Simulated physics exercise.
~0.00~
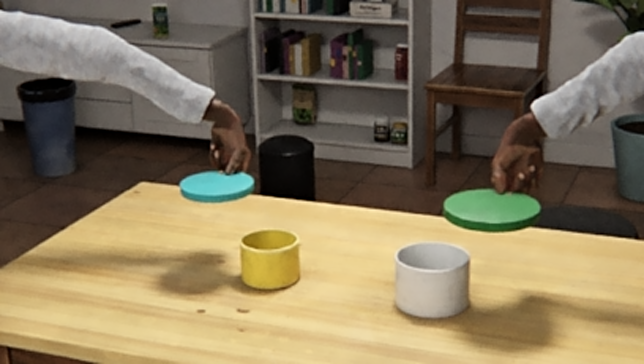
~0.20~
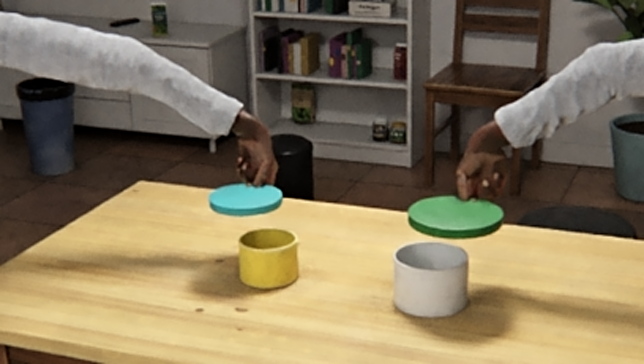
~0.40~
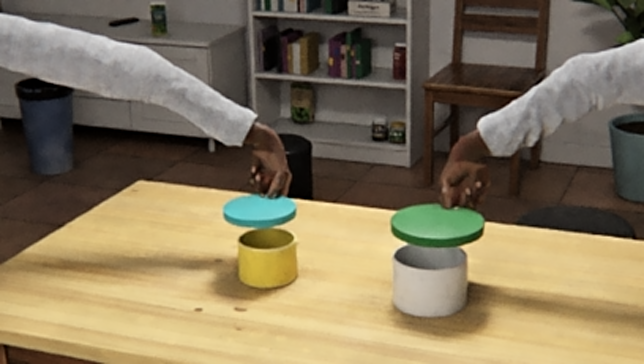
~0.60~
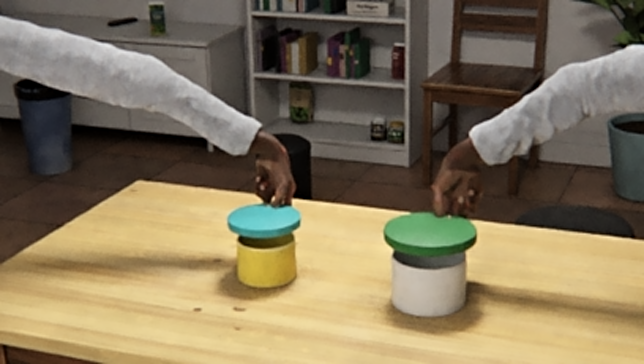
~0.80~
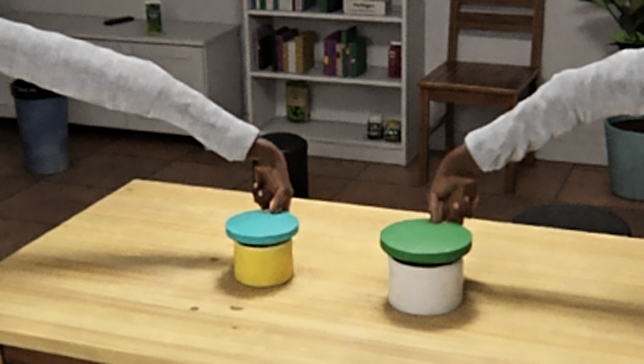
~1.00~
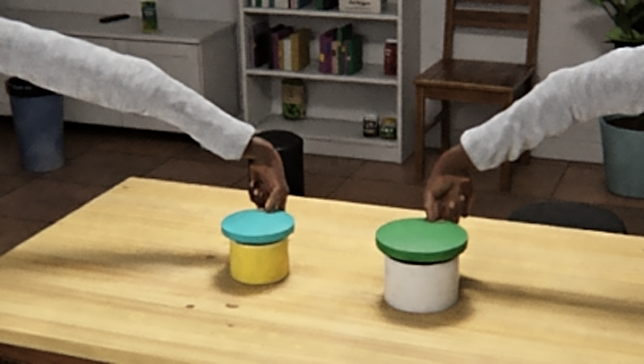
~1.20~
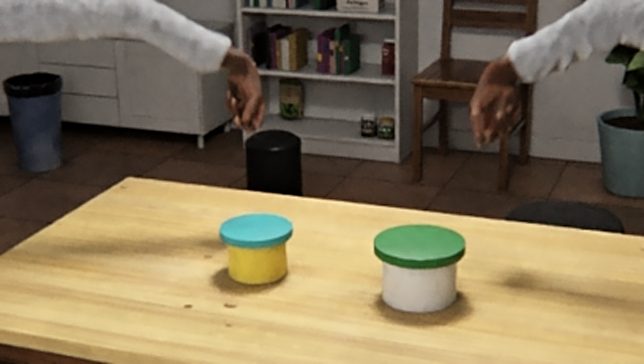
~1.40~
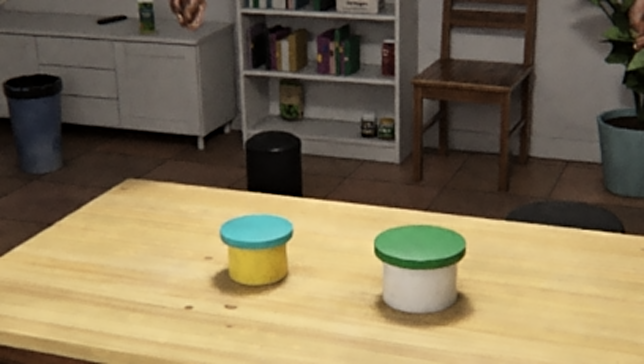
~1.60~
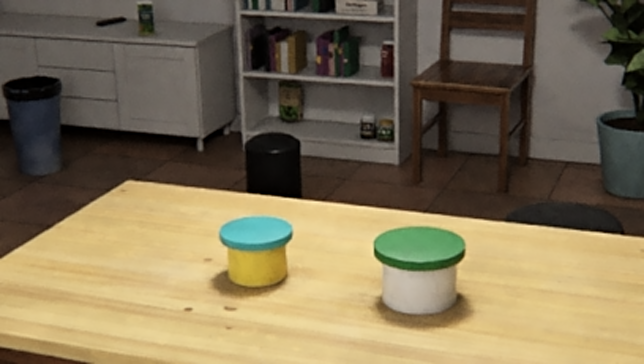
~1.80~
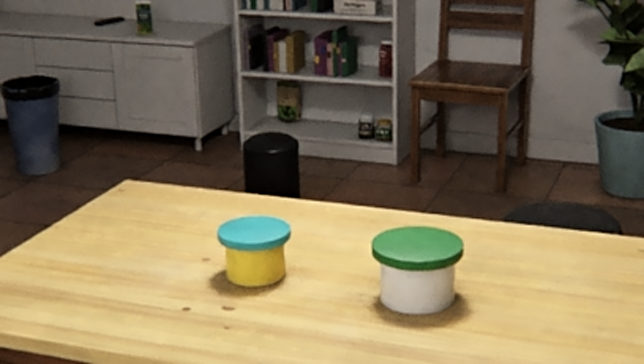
Two hands lowering a turquoise disc onto a yellow container and a green disc onto a white one, then withdrawing, leaving both covered.
